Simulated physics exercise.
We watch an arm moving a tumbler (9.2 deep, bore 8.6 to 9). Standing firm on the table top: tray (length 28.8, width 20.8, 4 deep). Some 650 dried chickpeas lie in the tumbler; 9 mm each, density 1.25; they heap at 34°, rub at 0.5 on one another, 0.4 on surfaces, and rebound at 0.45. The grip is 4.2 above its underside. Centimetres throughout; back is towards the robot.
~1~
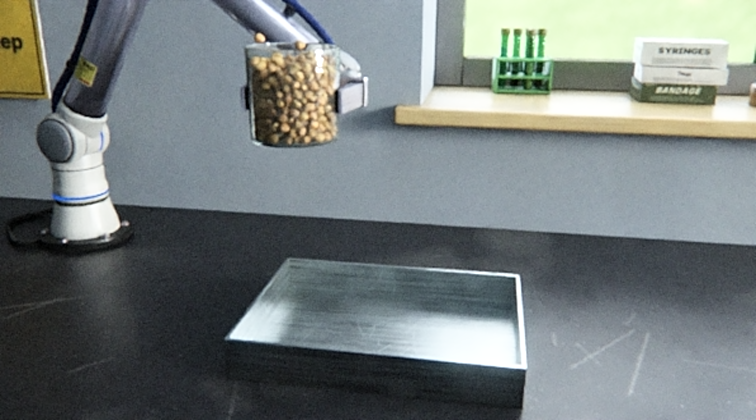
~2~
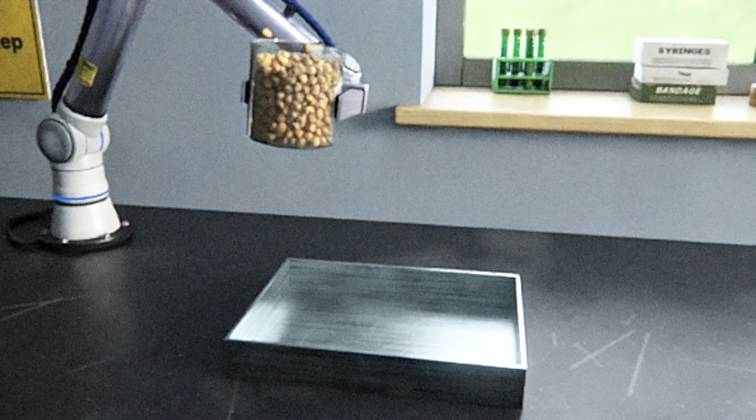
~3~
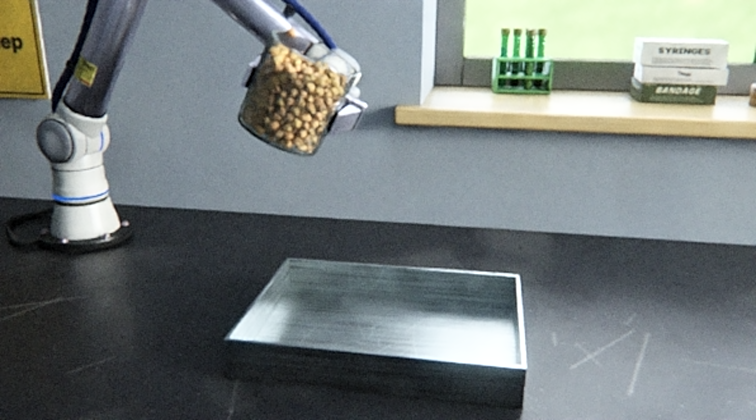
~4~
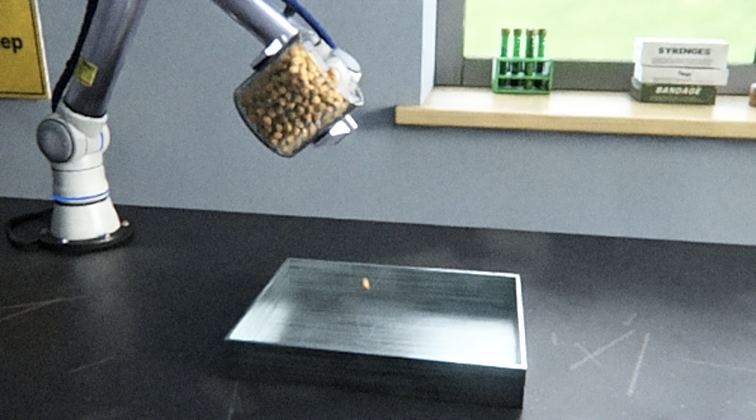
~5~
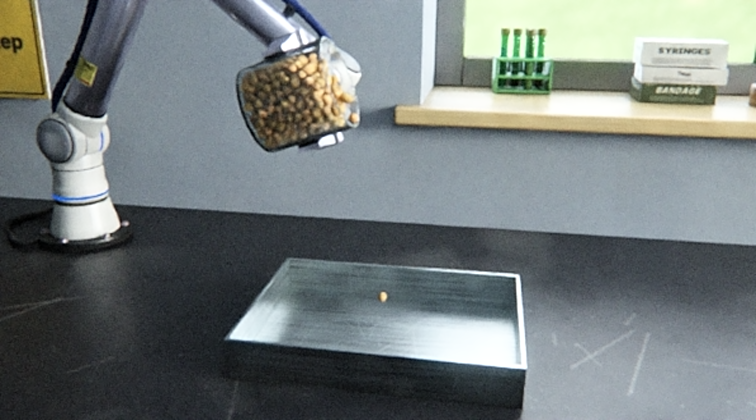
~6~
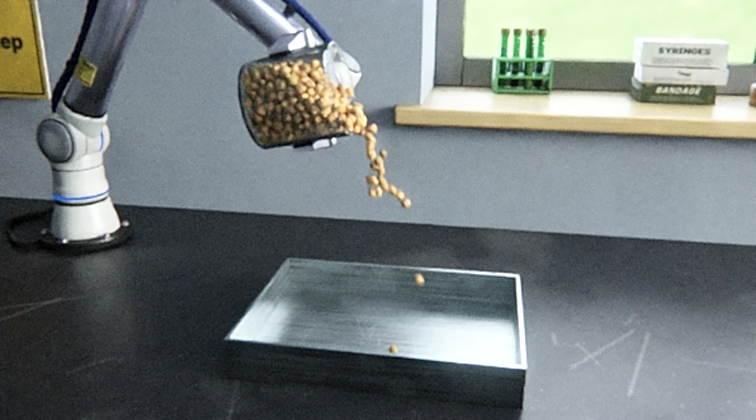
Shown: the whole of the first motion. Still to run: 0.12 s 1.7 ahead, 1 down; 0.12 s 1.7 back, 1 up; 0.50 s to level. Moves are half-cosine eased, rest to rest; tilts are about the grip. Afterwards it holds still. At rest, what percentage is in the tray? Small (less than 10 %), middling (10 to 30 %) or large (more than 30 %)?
In the tray the share is middling, 10 to 30 %.
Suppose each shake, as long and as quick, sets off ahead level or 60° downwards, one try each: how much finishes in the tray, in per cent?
About 25 and 15 per cent.
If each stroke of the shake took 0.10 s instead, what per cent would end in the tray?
Then about 20 per cent.
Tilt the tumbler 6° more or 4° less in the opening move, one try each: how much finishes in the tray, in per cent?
Some 25 and 15 per cent.
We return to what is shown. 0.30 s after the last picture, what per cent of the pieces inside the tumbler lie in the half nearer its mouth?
Roughly 40 per cent.
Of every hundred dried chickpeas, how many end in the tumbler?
Roughly 80 per cent.
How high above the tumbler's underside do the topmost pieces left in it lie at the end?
Some 9.0 cm.
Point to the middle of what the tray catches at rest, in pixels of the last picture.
Near (422, 339).
Then, 0.30 s later, tilted 75° forward, highest piece 30 above the table; 559 in the tumbler, 49 in the tray, 46 in flight or on a rim.
Then, 0.59 s later, tilted 15° forward, highest piece 31 above the table; 534 in the tumbler, 116 in the tray, 4 in flight or on a rim.
Then, 0.94 s later, level, highest piece 31 above the table; 534 in the tumbler, 120 in the tray.
Then, 1.99 s later, level, highest piece 31 above the table; 534 in the tumbler, 120 in the tray.
At rest, 534 in the tumbler, 120 in the tray. That is 18 % in the tray.
